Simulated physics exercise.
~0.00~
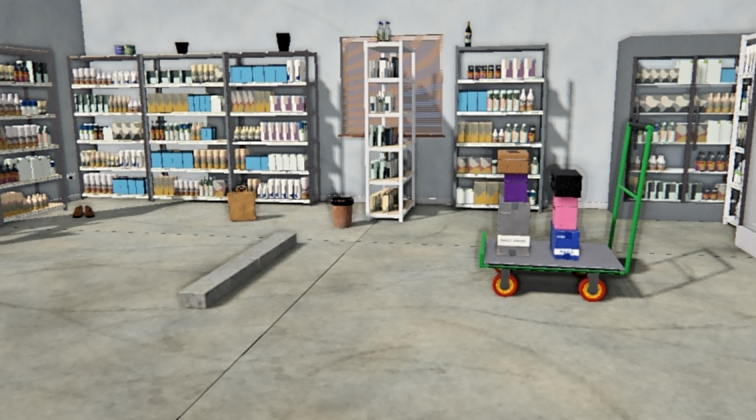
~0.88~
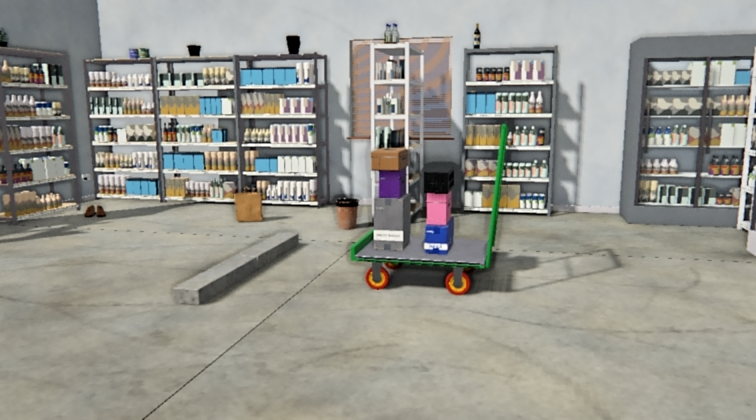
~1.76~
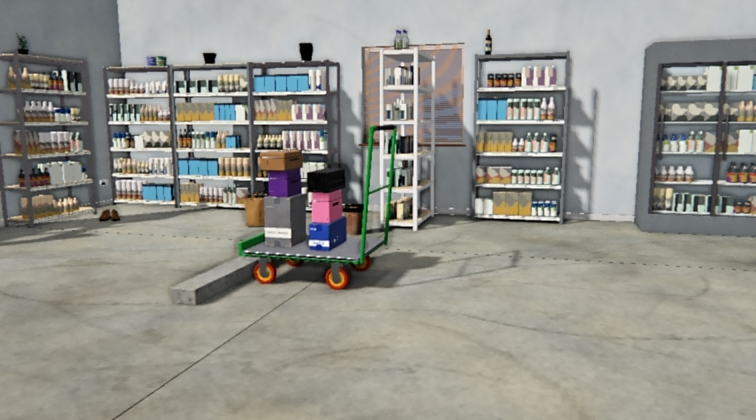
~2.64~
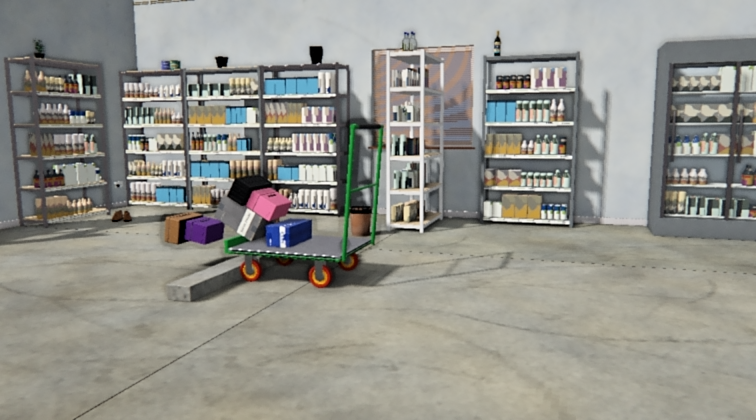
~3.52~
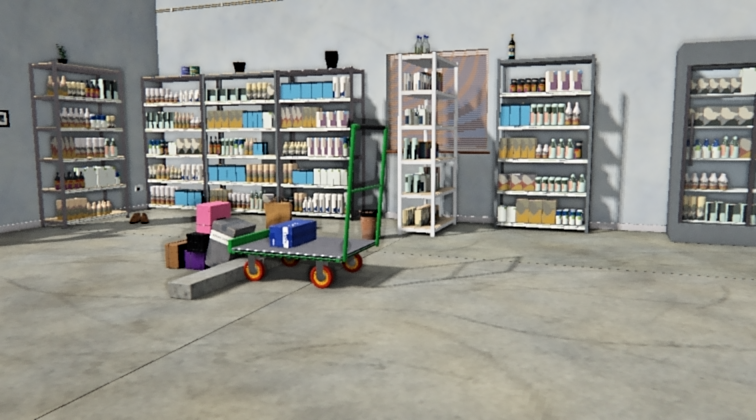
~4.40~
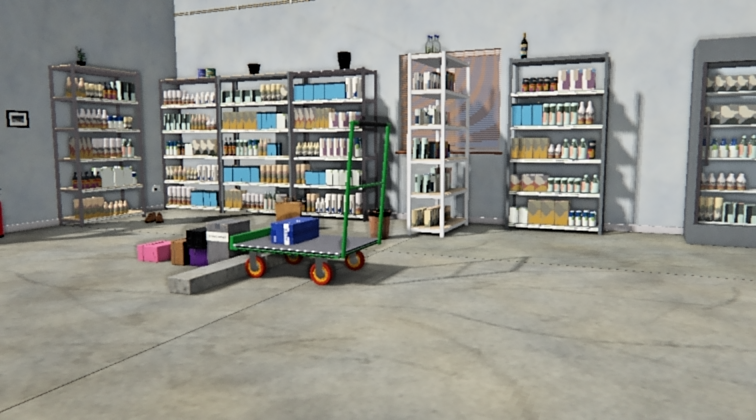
A green-framed flatbed trolley carrying two stacks of boxes rolled left across a storeroom floor and stopped abruptly at a low grey kerb. The stacks toppled forward over the front edge, leaving five boxes on the floor and only the blue one aboard.
